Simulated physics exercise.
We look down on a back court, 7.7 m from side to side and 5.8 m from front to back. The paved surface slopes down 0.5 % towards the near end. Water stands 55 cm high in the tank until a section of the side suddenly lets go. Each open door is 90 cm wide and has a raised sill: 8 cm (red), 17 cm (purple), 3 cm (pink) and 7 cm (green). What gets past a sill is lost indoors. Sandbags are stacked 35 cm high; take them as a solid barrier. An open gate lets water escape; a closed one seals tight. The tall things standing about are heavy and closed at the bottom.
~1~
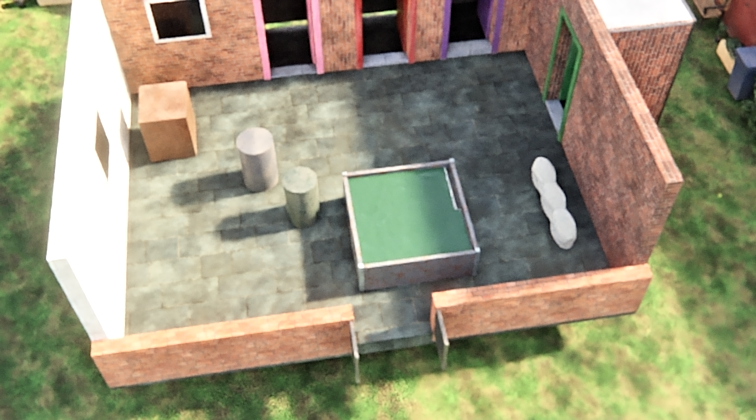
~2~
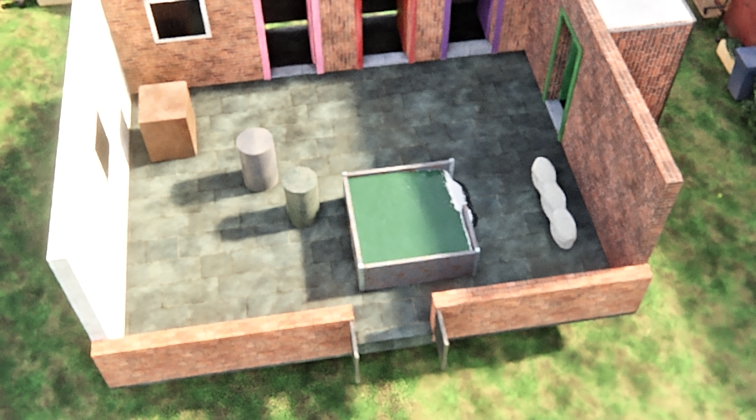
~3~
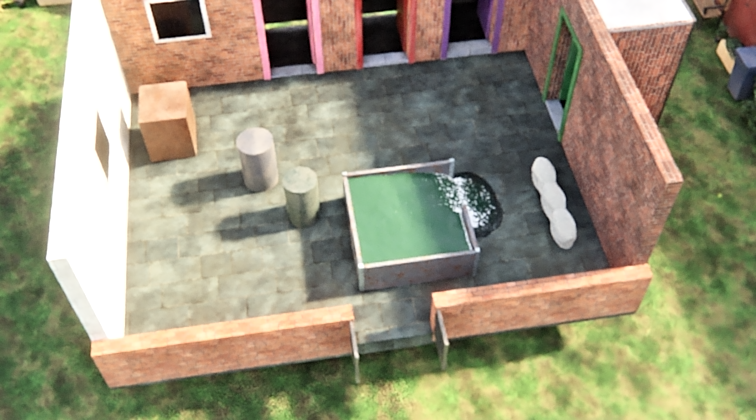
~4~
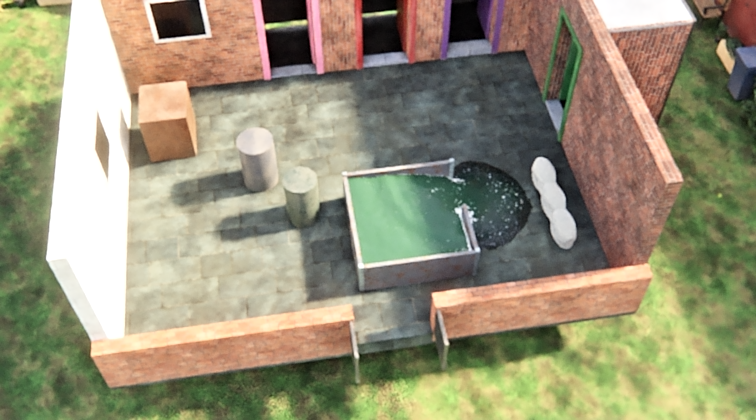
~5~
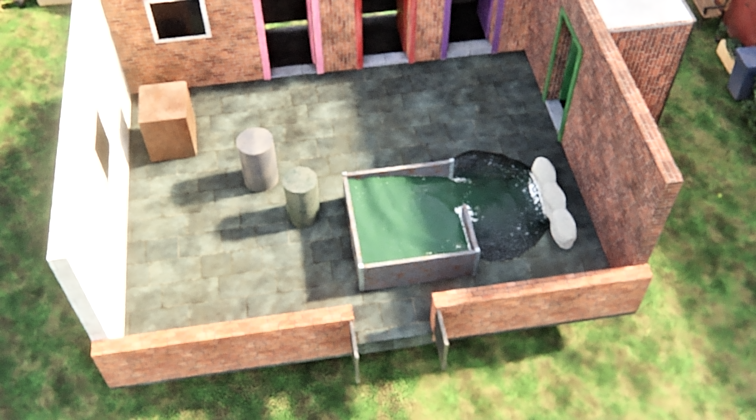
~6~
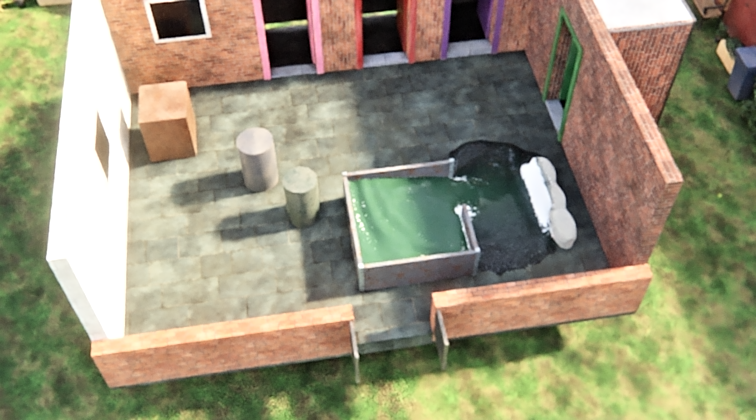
The clip opens on a brick-walled paved court seen from above, with still green water in a square tank. Water bursts through a gap in the tank's right side, foaming as it spreads across the paving in a dark, widening pool. It then reaches the pale sandbags and churns white along their left side.
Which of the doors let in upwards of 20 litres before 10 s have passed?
Door by door: At the red door it keeps below the limit; at the purple door it keeps below the limit; at the pink door it does not reach the limit; at the green door it passes the limit.
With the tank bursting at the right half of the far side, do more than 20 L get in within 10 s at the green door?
Against that limit: Green below.
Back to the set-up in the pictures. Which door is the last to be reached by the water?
It is the pink one.
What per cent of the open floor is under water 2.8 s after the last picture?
Some 30 per cent of it.
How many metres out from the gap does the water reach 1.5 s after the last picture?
Roughly 4.0 m.
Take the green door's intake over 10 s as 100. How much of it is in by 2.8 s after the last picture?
Some 75 per cent by then.
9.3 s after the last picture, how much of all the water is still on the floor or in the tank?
Some 92 per cent remains.
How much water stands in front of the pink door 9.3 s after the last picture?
Some 2.5 cm.
Then, 0.7 s after the last picture water covers 15 % of the floor and is deepest (34 cm) near (531, 193); red door not reached, purple door not reached, pink door not reached, green door 5 cm at the sill, 0 L in.
Then, 1.5 s after the last picture water covers 20 % of the floor and is deepest (29 cm) near (531, 193); red door not reached, purple door not reached, pink door not reached, green door 13 cm at the sill, 26 L in.
Then, 2.8 s after the last picture water covers 30 % of the floor and is deepest (20 cm) near (525, 68); red door 3 cm at the sill, 0 L in, purple door 14 cm at the sill, 0 L in, pink door not reached, green door 11 cm at the sill, 58 L in.
Then, 5.3 s after the last picture water covers 60 % of the floor and is deepest (13 cm) near (514, 62); red door 5 cm at the sill, 0 L in, purple door 10 cm at the sill, 0 L in, pink door 2 cm at the sill, 0 L in, green door 7 cm at the sill, 75 L in.
Then, 9.3 s after the last picture water covers 85 % of the floor and is deepest (8 cm) near (534, 201); red door 4 cm at the sill, 0 L in, purple door 7 cm at the sill, 0 L in, pink door 3 cm at the sill, 0 L in, green door 7 cm at the sill, 77 L in.
